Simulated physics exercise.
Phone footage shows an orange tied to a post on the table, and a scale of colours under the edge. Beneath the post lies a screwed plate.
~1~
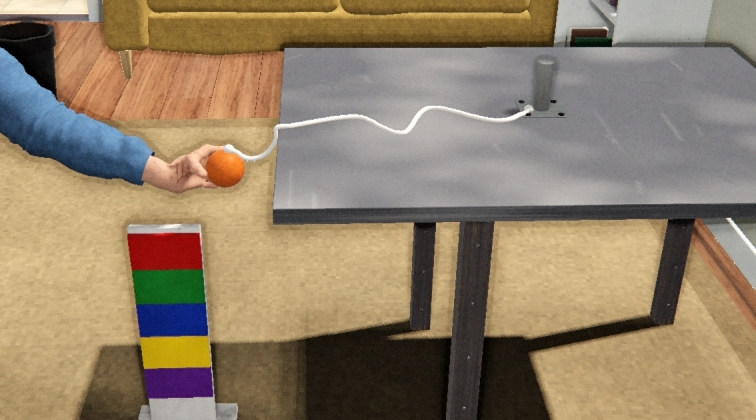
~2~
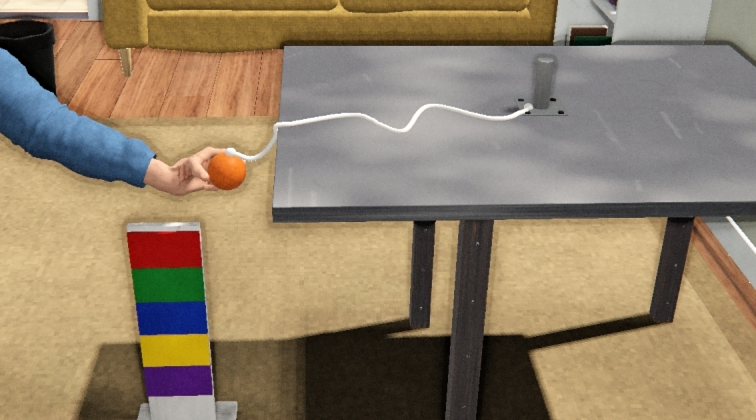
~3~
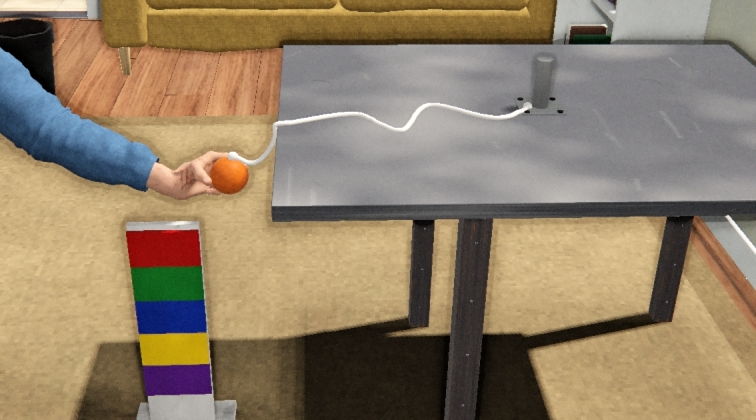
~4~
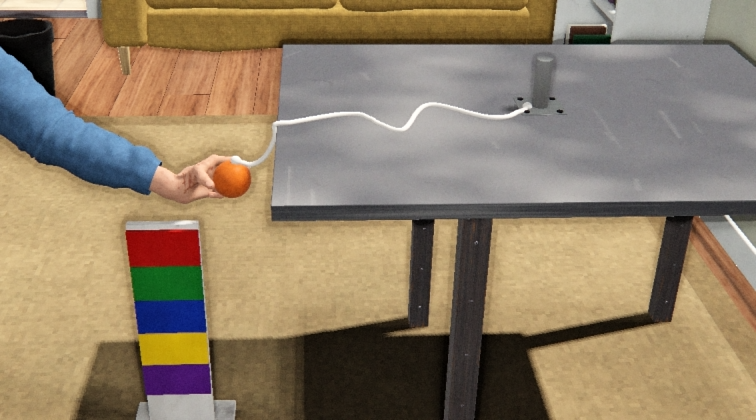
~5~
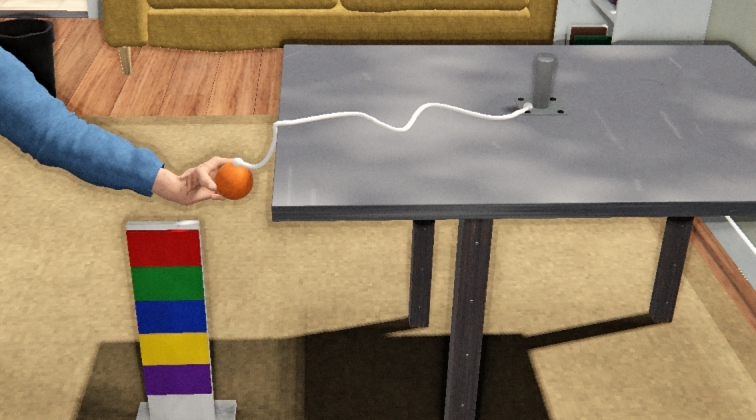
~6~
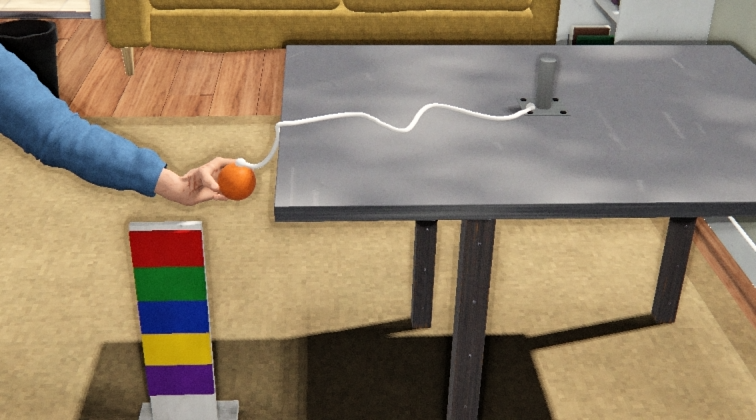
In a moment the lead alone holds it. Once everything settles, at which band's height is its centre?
Its centre settles level with the green band.
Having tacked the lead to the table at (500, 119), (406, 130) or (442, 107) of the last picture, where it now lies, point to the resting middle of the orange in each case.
Estimated pixels in sequence: (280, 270), (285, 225) and (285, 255).
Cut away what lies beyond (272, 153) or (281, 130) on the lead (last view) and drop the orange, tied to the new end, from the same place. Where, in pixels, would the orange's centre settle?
Around (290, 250) for the first cut and around (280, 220) for the second.
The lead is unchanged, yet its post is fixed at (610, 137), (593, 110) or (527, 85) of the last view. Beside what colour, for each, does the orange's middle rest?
Result 1: Red. Result 2: Red. Result 3: Green.
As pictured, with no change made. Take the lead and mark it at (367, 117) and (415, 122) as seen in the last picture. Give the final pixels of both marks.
One ends up around (289, 123), the other around (367, 118).
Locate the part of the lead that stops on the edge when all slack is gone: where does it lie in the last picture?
That spot is around (355, 115).
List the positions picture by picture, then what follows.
The first picture shows orange (225, 169); red (165, 253); green (169, 288); blue (172, 321); yellow (176, 353); purple (179, 384).
The second picture shows orange (227, 171); lead through (511, 117) (447, 108) (409, 127) (359, 116) (285, 126).
The third picture shows orange (229, 176).
The fourth picture shows orange (232, 179); lead through (510, 116) (446, 107) (408, 126) (358, 114) (284, 124).
The fifth picture shows orange (234, 181).
The sixth picture shows orange (237, 181); lead through (513, 117) (449, 108) (411, 127) (361, 115) (288, 125).
Soon after, orange near (312, 264); level with green.
Then, orange near (269, 278); level with green.
At rest, orange near (278, 278); level with green. Its middle rests at the green band.
